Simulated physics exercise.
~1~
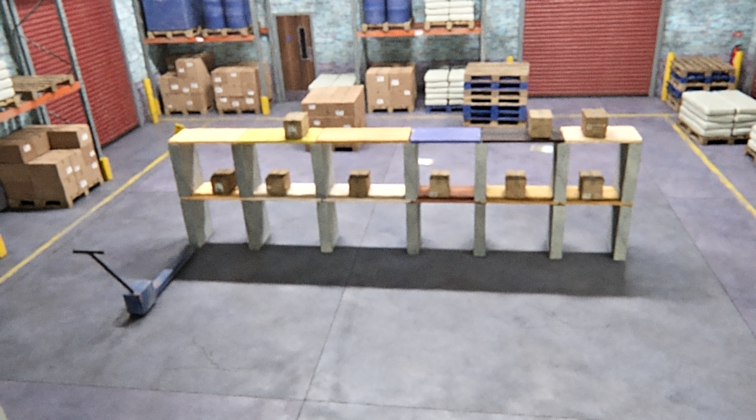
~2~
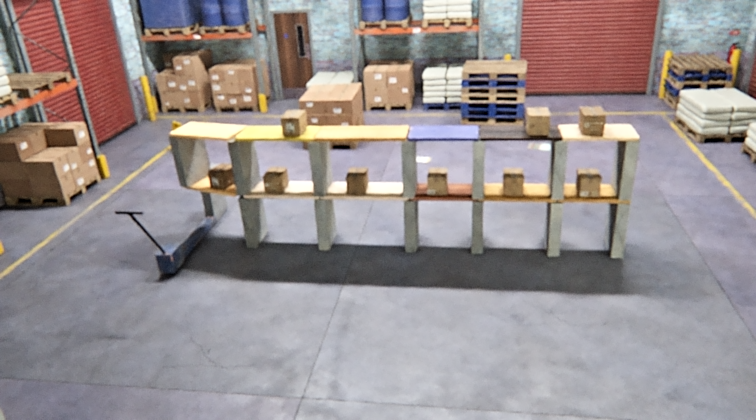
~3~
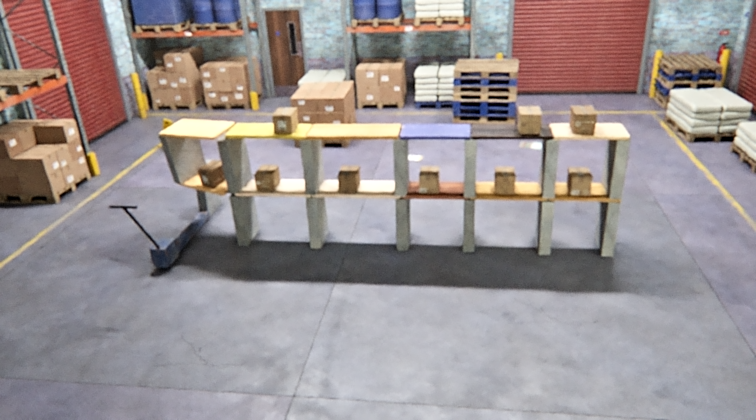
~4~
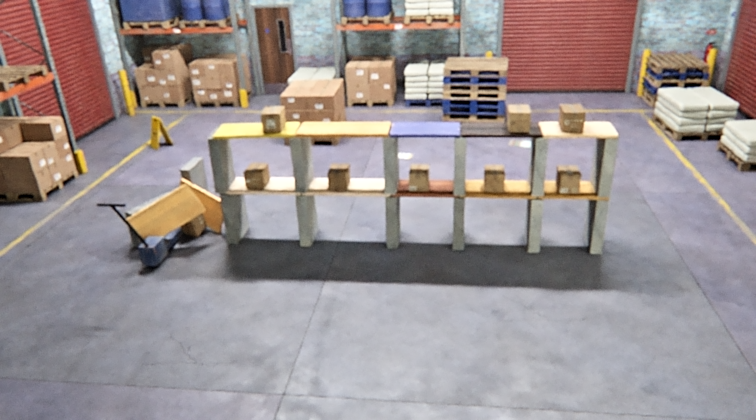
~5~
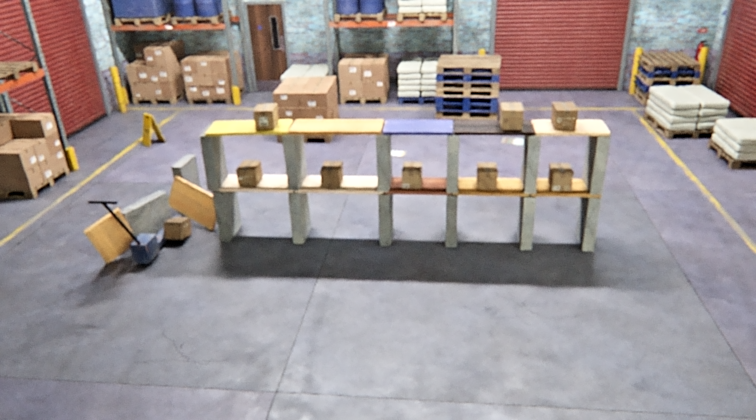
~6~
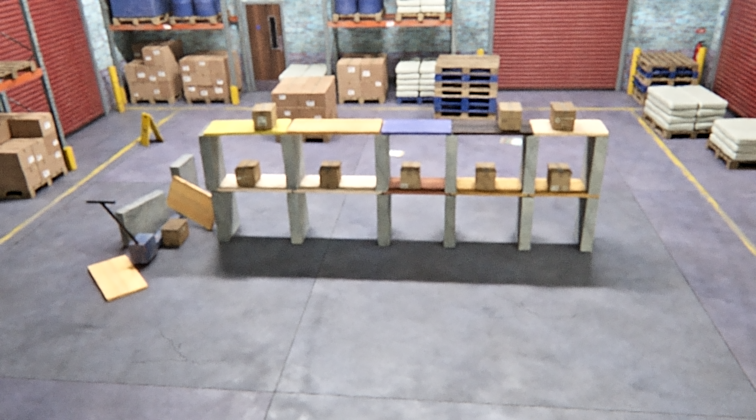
A long two-tier shelf of boards on upright blocks, holding small cartons, stood in a warehouse as a floor jack pushed into its left end. The end span collapsed, dropping boards, an upright and a carton, while the rest stayed standing.
